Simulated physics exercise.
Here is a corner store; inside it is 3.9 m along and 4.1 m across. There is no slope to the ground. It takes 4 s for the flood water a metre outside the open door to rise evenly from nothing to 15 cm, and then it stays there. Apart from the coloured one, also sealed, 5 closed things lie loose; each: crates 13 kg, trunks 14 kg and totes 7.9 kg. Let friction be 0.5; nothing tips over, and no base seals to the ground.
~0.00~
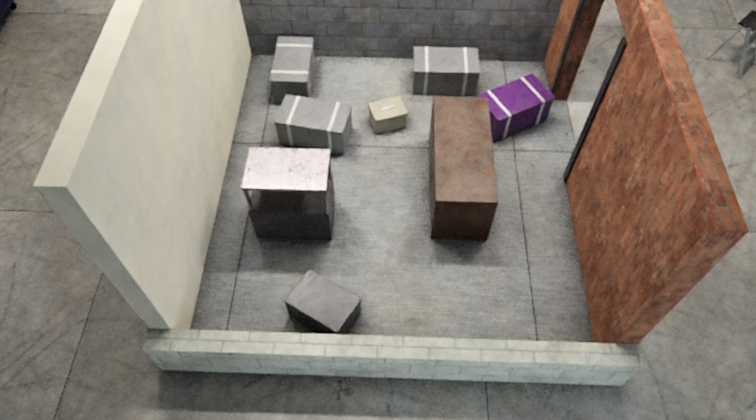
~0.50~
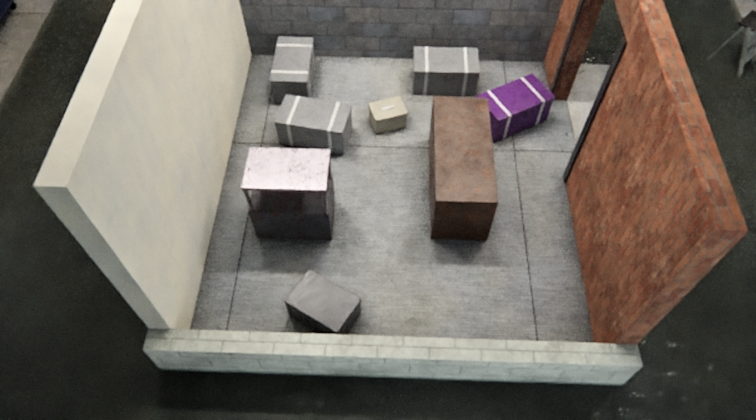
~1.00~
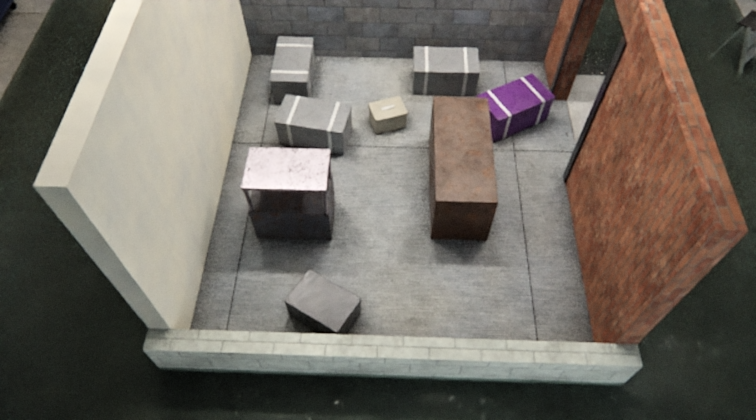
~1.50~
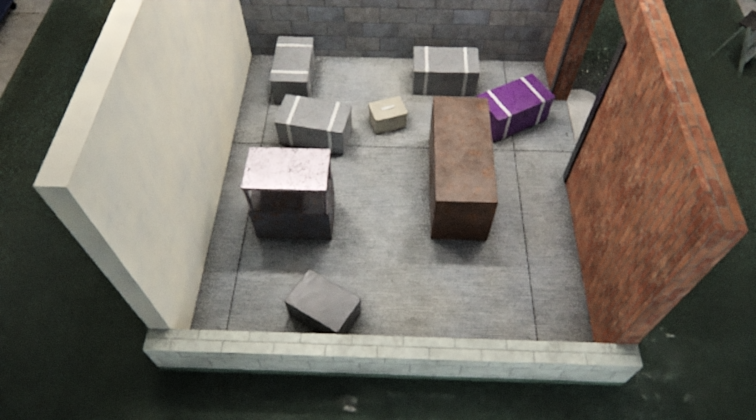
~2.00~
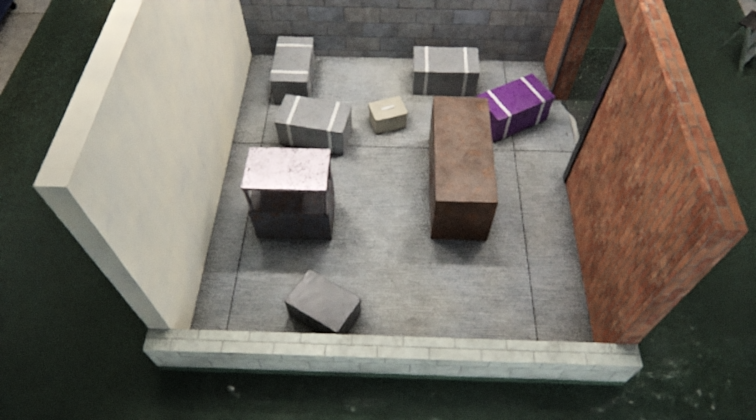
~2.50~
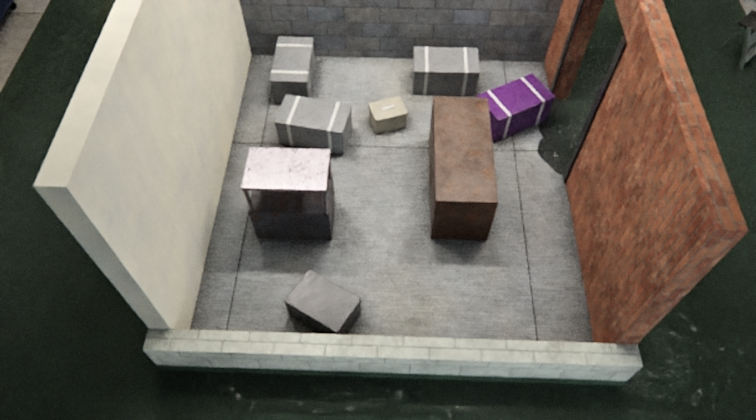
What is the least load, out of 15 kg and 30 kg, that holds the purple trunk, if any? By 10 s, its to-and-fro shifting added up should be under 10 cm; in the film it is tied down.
No offered weight is adequate.
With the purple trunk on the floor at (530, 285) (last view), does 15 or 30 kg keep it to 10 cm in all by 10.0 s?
Here only the heavier suffices.
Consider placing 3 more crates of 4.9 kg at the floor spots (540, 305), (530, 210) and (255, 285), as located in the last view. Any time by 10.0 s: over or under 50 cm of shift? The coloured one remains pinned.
Spot one crosses the limit, spot two crosses the limit, spot three stays inside.
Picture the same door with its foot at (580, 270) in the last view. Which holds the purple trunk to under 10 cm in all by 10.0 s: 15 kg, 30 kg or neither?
Lab note: Upper mass required.
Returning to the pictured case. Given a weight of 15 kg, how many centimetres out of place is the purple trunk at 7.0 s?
Close to 100 centimetres.
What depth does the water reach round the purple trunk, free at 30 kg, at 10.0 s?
About 8 cm.
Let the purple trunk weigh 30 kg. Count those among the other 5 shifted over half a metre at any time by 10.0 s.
The tally stands at 1.
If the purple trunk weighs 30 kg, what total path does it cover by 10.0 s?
It covers some 150 cm altogether.
After 3.5 s the purple trunk would be 8 cm from its start with 15 kg and 0 cm from its start with 30 kg; 4 cm of water round it then.
After 4.5 s the purple trunk would be 36 cm from its start with 15 kg and 9 cm from its start with 30 kg; 6 cm of water round it then.
After 7.0 s the purple trunk would be 102 cm from its start with 15 kg and 66 cm from its start with 30 kg; 7 cm of water round it then.
After 10.0 s the purple trunk would be 188 cm from its start with 15 kg and 151 cm from its start with 30 kg; 8 cm of water round it then.
